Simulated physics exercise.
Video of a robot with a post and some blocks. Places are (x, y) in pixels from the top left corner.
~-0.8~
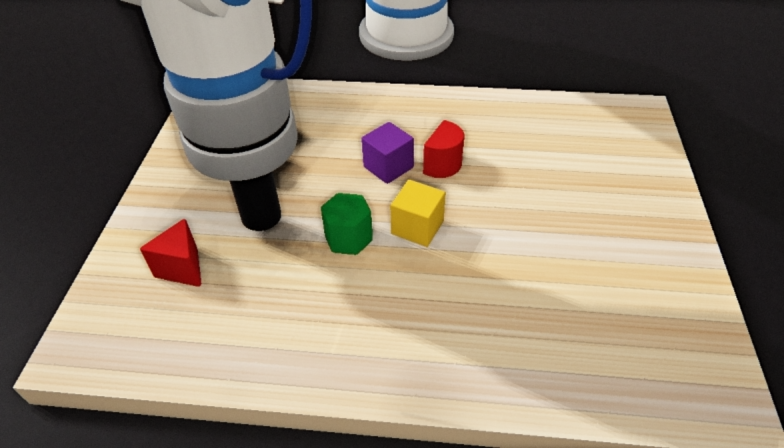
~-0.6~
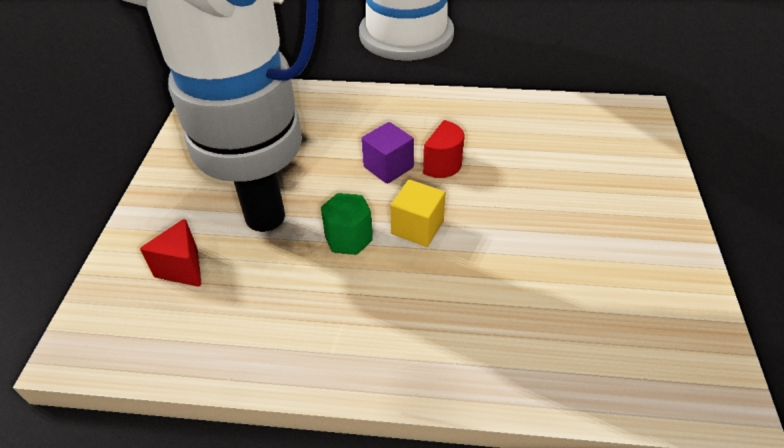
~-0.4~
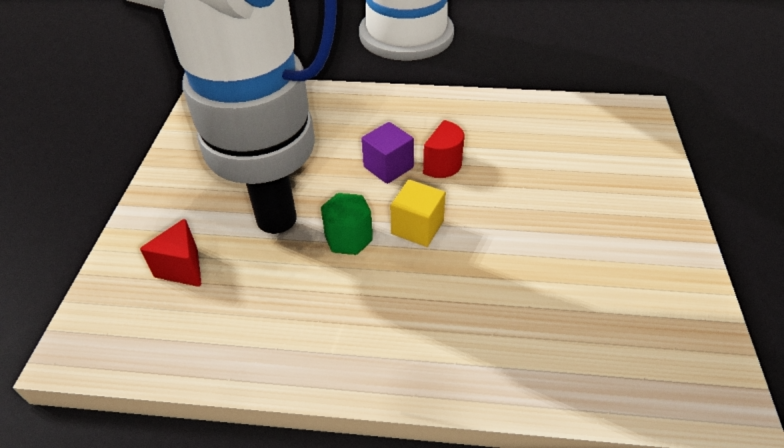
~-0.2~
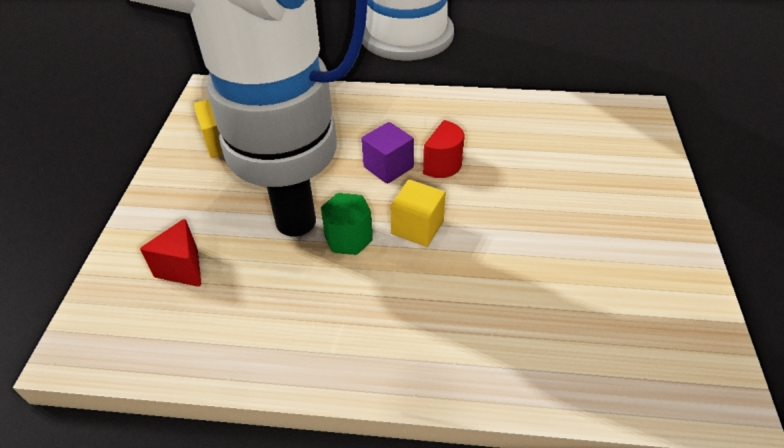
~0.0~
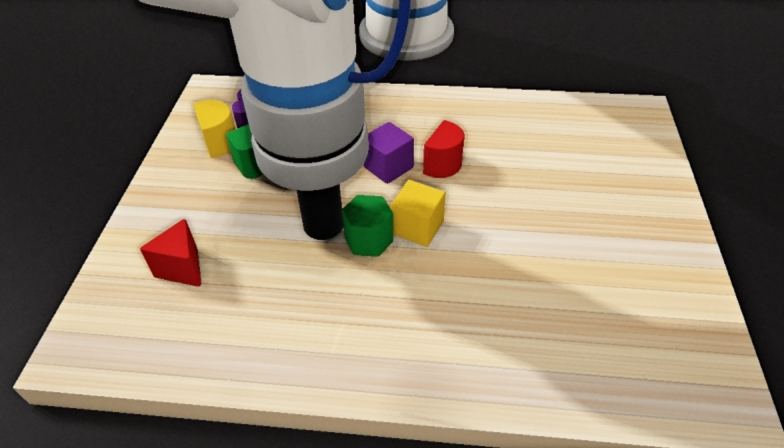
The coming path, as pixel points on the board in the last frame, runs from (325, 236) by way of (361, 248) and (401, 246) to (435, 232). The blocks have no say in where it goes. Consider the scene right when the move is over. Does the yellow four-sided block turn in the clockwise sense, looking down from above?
It seems not.
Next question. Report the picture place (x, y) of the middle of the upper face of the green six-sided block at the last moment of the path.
It should be at (473, 227) by then.
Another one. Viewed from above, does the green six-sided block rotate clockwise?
I expect so.
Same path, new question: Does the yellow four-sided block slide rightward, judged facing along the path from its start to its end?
No.
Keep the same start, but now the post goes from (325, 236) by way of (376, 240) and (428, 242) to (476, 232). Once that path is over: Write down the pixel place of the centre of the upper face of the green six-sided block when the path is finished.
My best guess is (470, 242).
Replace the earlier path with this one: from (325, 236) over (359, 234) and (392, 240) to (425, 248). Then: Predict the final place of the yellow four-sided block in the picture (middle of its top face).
The middle of its upper face should be somewhere near (456, 198).
On the path given first. One third of the way, post at (362, 238); green six-sided block at (408, 220); yellow four-sided block at (444, 194), turned 40° anticlockwise.
Two thirds of the way, post at (401, 236); green six-sided block at (448, 224); yellow four-sided block at (461, 192), turned 90° anticlockwise.
At the end, post at (436, 221); green six-sided block at (473, 227), turned 40° clockwise; yellow four-sided block at (478, 186), turned 90° anticlockwise; red half-round block in place.
